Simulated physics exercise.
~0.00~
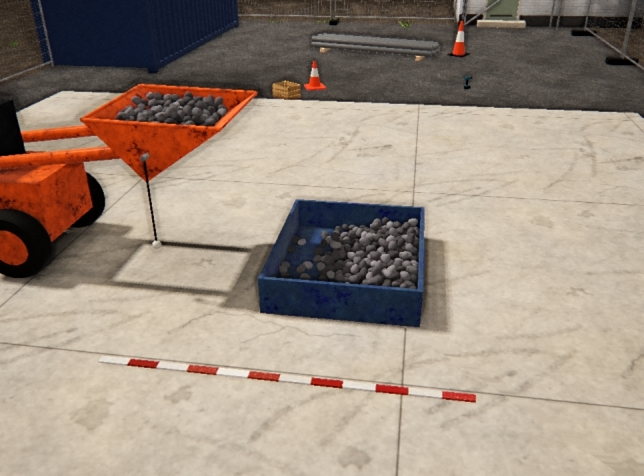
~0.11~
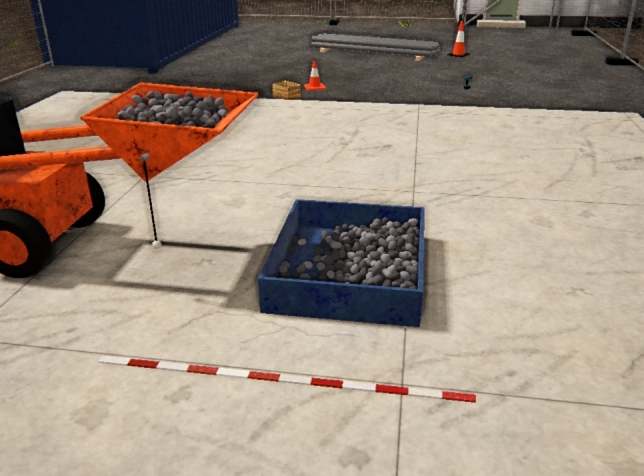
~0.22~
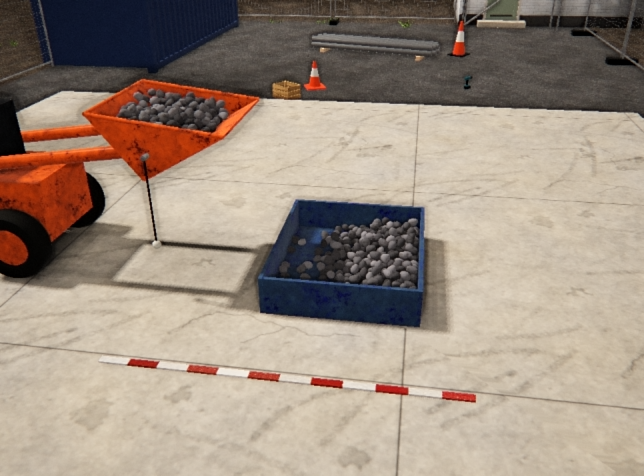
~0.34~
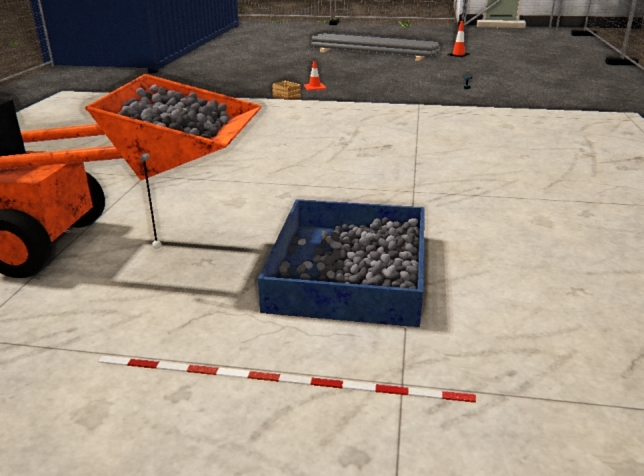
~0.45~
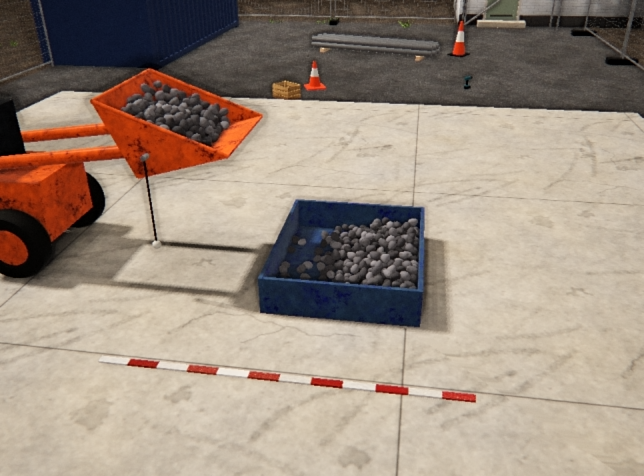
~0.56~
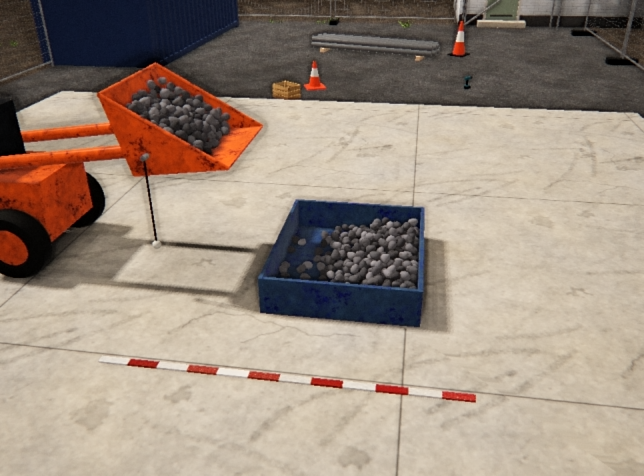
An orange loader's bucket full of grey stones slowly tilted forward, its back edge rising while the stones shifted inside, as a blue bin partly filled with similar stones sat still on the concrete.
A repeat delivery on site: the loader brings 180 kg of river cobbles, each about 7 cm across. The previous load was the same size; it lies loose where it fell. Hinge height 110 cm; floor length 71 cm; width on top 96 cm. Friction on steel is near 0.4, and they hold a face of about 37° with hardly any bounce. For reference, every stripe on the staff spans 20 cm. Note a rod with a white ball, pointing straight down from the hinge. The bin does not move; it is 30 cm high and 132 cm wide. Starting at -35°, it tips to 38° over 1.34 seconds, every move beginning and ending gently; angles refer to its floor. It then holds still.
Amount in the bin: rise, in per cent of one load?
10 percent.
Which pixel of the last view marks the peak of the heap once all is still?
The top of the heap sits near (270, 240).
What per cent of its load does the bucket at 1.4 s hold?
45 %.
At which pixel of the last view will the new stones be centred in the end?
Around (260, 256).
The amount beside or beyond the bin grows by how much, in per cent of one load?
I'd say some 0 per cent of a load.
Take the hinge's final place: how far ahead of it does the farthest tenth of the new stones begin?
I'd say close to 90 centimetres ahead of it.
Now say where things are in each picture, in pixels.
The bucket is at -35°, its lip at (220, 130); the top of the load is at (171, 103). The earlier load is highest near (396, 255), 21 cm above ground level, 100 % in the bin, in the first picture.
Lip at (221, 132), floor tilted -34°, highest stones at (167, 101); the stones move at 0.1 m/s on average, in the second picture.
The bucket is at -30°, its lip at (223, 137); the top of the load is at (159, 97); the stones move at 0.1 m/s on average, in the third picture.
The bucket is at -24°, its lip at (226, 146); the top of the load is at (155, 95); the stones move at 0.2 m/s on average, in the fourth picture.
The bucket is at -16°, its lip at (228, 157); the top of the load is at (155, 92); the stones move at 0.2 m/s on average, in the fifth picture.
The bucket is at -7°, its lip at (228, 169); the top of the load is at (160, 89); the stones move at 0.2 m/s on average, in the sixth picture.
After 1.0 s the floor is at 27°; in per cent of one load, 100 in the bucket, 100 in the bin; the foremost stones are at (414, 266).
After 1.4 s the floor is at 38°; in per cent of one load, 45 in the bucket, 55 short of the bin, 100 in the bin; the foremost stones are at (414, 266).
After 1.8 s the floor is at 38°; in per cent of one load, 2 in the bucket, 91 short of the bin, 107 in the bin; the foremost stones are at (414, 266).
After 4.2 s the floor is at 38°; in per cent of one load, 0 in the bucket, 89 short of the bin, 110 in the bin, 1 beside or beyond the bin; the foremost stones are at (414, 266). Net gain in the bin, 10.
